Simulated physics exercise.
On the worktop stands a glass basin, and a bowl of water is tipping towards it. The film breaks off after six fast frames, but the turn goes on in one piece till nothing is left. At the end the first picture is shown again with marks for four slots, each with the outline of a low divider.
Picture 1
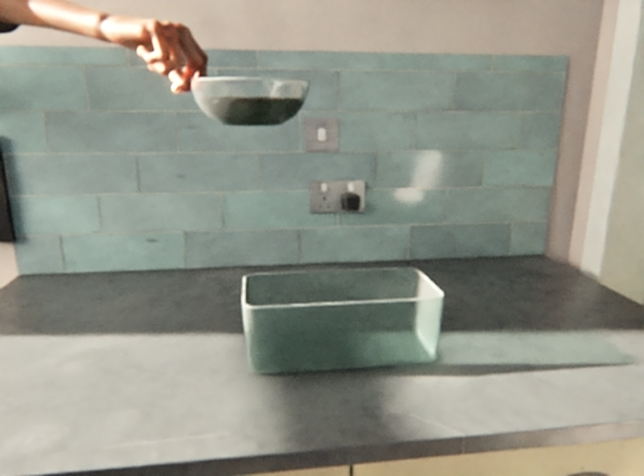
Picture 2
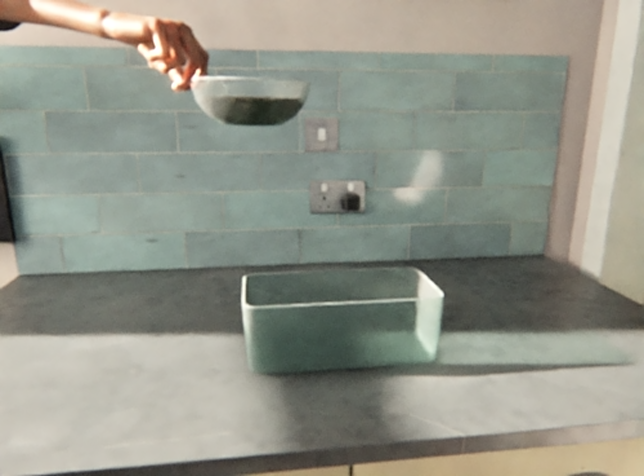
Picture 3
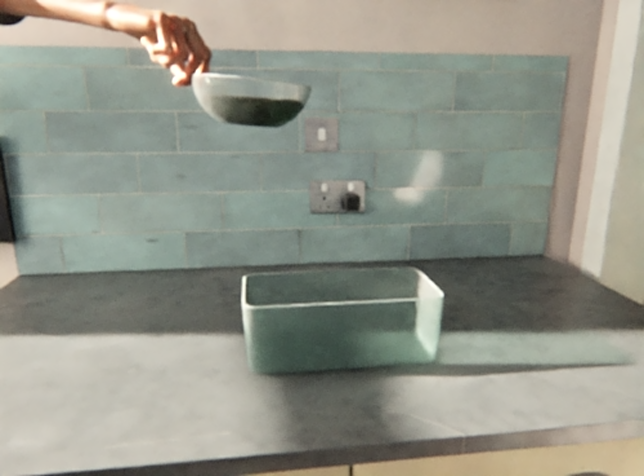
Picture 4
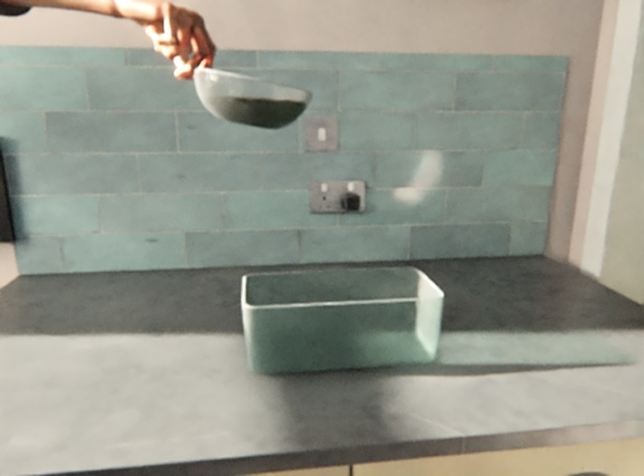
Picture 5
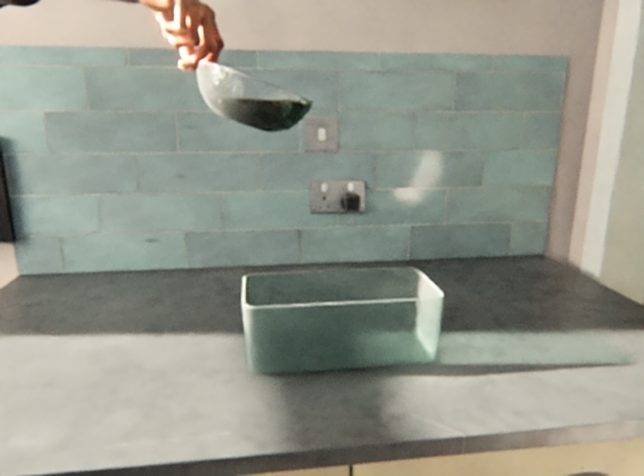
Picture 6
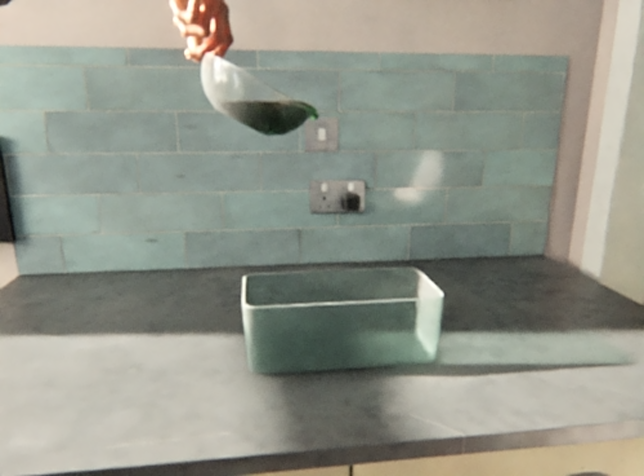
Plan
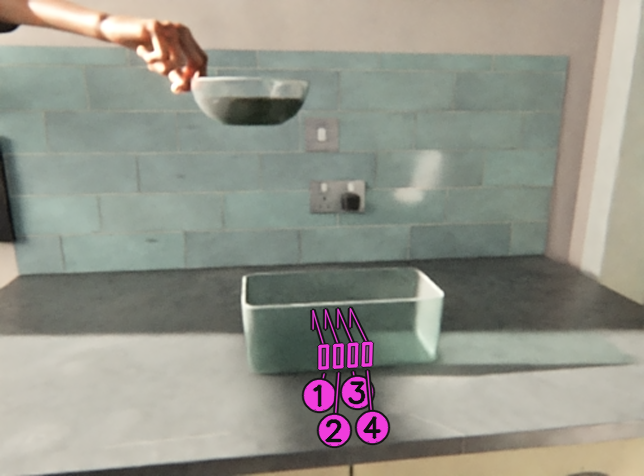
On a dark worktop against green wall tiles stands an empty rectangular glass basin, while a hand above it holds a glass bowl of dark liquid level, then tilts it rightward until liquid just passes the lip.
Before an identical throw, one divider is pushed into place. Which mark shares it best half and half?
4 works best here.
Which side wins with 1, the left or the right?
More ends on the right.
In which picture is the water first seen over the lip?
In picture 6.
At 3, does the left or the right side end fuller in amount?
More ends on the right.
On the marked copy, 1 at (324, 373); 2 at (338, 372); 3 at (353, 371); 4 at (367, 370).
For position 1, about 9 % ends left of the wall and 86 % right of it; 5 % is lost outside.
For position 2, about 17 % ends left of the wall and 79 % right of it; 4 % is lost outside.
For position 3, about 30 % ends left of the wall and 67 % right of it; 3 % is lost outside.
For position 4, about 50 % ends left of the wall and 47 % right of it; 3 % is lost outside.
